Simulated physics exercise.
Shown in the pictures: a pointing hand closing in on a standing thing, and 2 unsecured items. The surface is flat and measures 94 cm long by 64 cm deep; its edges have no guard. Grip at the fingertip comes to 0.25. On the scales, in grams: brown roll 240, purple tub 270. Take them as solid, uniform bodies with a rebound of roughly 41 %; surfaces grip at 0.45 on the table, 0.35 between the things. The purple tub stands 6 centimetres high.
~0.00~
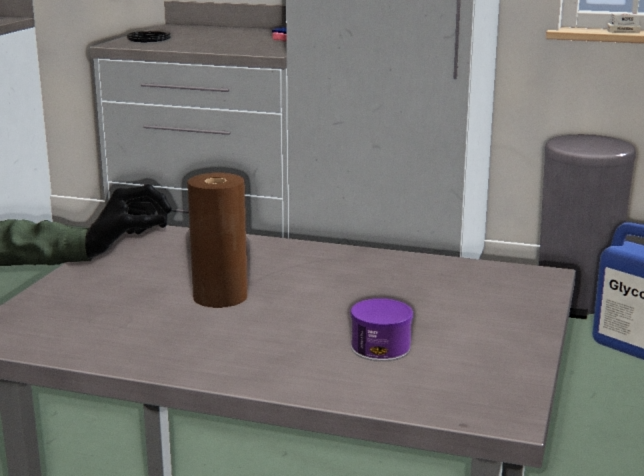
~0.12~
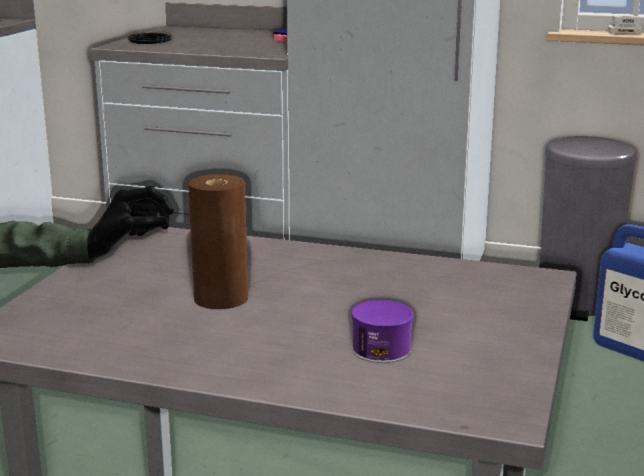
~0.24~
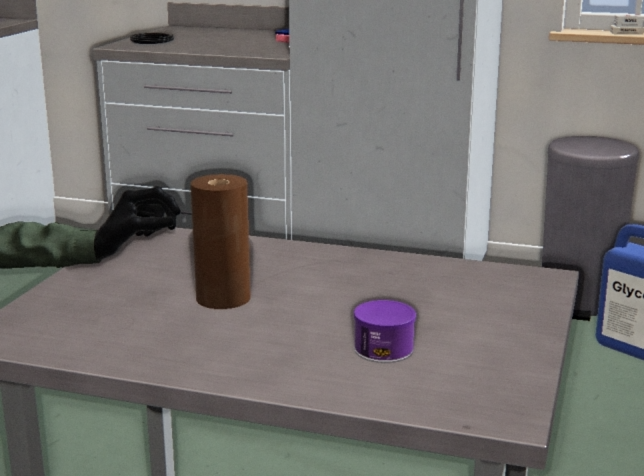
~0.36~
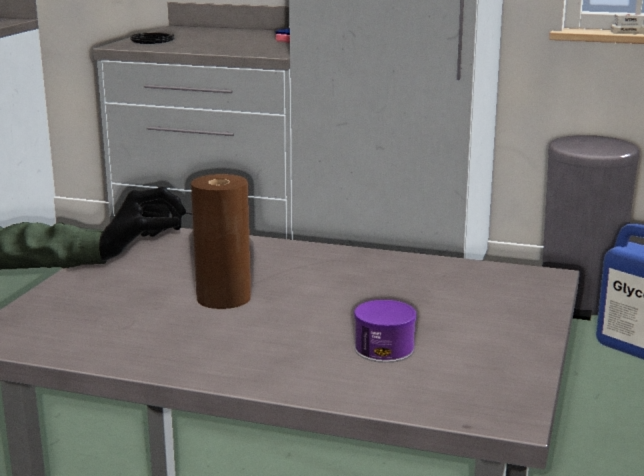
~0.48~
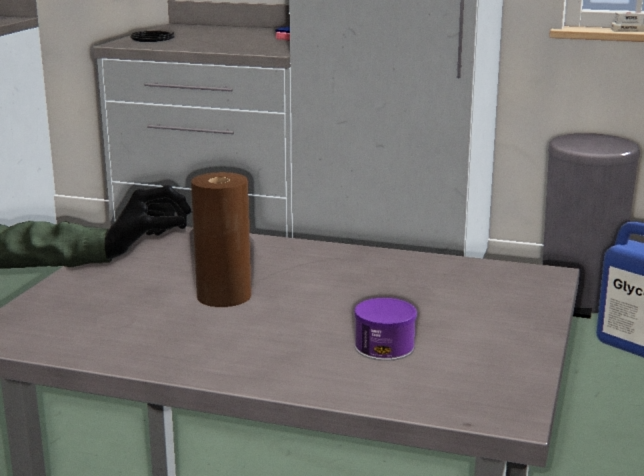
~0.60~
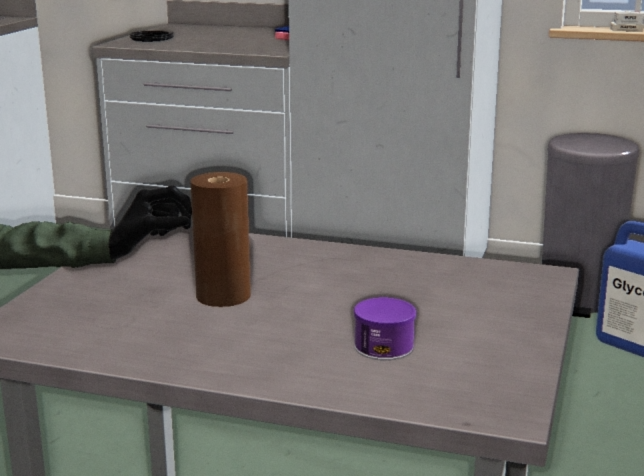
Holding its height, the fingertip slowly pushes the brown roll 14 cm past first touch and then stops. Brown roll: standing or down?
Most likely it ends up overturned.
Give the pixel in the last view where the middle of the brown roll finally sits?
Roughly (327, 283).
After 1.50 s, 11 cm of travel; brown roll 29° off upright near (253, 237).
After 1.80 s, 14 cm of travel; brown roll on its side near (306, 276).
In the end (3.2 s), toppled on the table, brown roll; purple tub under 5 cm from the start. At the end, from the last picture's camera, brown roll near (326, 283).
